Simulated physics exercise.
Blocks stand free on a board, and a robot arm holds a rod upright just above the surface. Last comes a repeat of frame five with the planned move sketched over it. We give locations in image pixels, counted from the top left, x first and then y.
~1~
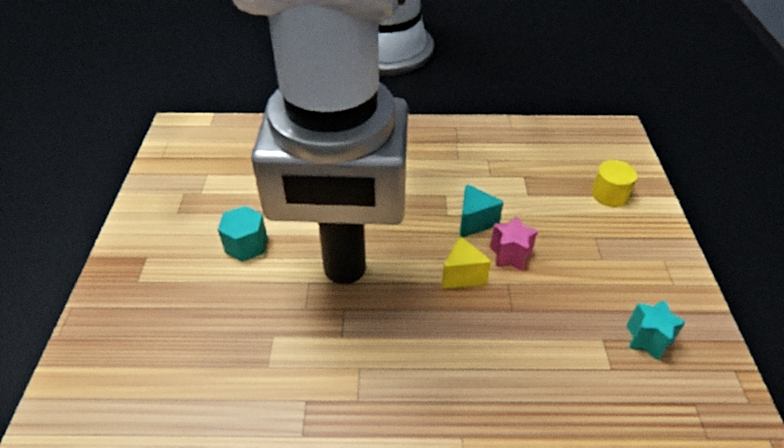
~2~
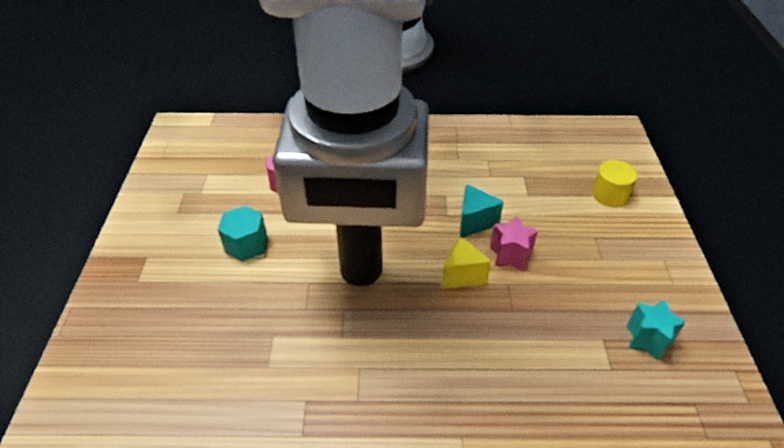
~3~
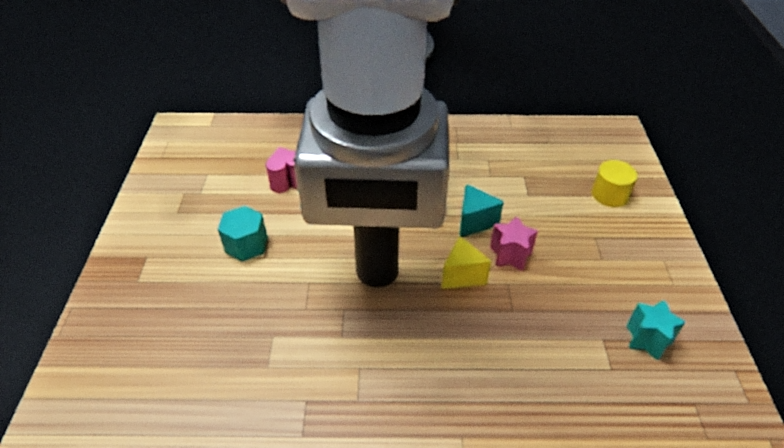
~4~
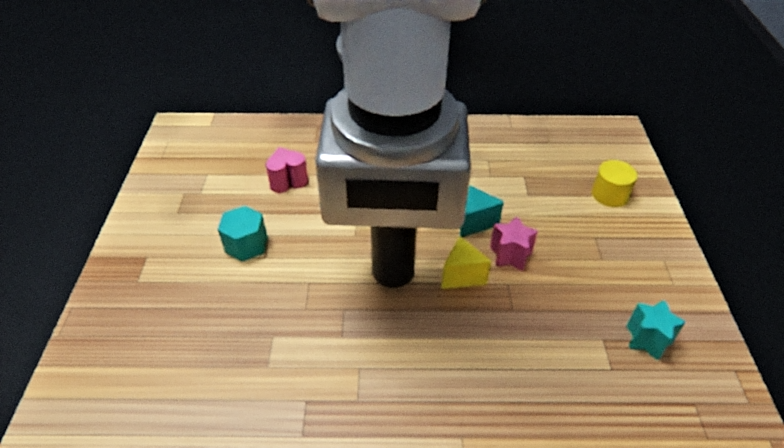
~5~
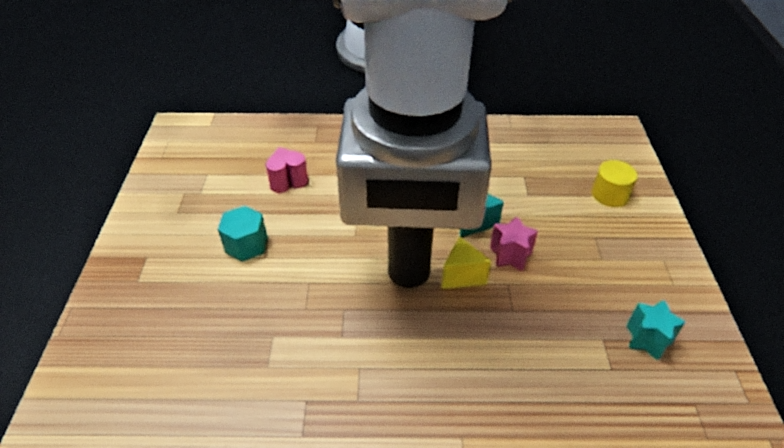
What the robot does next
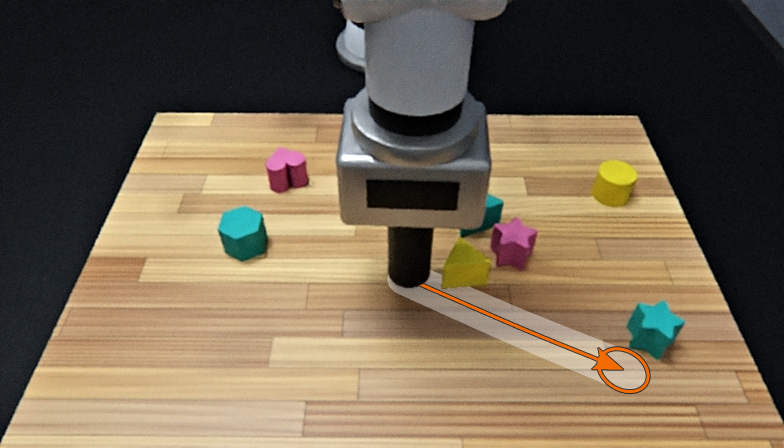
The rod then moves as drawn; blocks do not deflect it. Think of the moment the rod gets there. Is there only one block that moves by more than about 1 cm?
Answer: Yes.
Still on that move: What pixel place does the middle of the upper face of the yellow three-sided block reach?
The centre of its top face lies at (488, 257).
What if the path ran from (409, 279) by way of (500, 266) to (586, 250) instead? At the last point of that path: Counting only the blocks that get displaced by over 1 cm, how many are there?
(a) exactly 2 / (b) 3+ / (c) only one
That would be a.
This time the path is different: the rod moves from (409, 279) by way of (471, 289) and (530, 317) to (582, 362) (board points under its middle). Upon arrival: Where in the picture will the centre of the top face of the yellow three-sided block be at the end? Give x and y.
Final place: (533, 259).
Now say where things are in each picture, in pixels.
Rod tip at (345, 268); block tops, yellow three-sided block at (465, 254); turquoise star-shaped block at (660, 317), in the first picture.
Rod at (361, 270); blocks unchanged, in the second picture.
Rod at (377, 271); blocks unchanged, in the third picture.
Rod at (393, 271); blocks unchanged, in the fourth picture.
Rod at (409, 272); yellow three-sided block at (465, 254); turquoise star-shaped block at (660, 317), in the fifth picture.
Path on the board, from (409, 279) to (623, 370).
The first path, step by step. One third of the way, rod at (476, 301); yellow three-sided block at (487, 257), turned 80° anticlockwise.
Two thirds of the way, rod at (549, 332); yellow three-sided block at (488, 257), turned 85° anticlockwise.
At the end, rod at (627, 363); yellow three-sided block at (488, 257), turned 85° anticlockwise; turquoise star-shaped block in place.
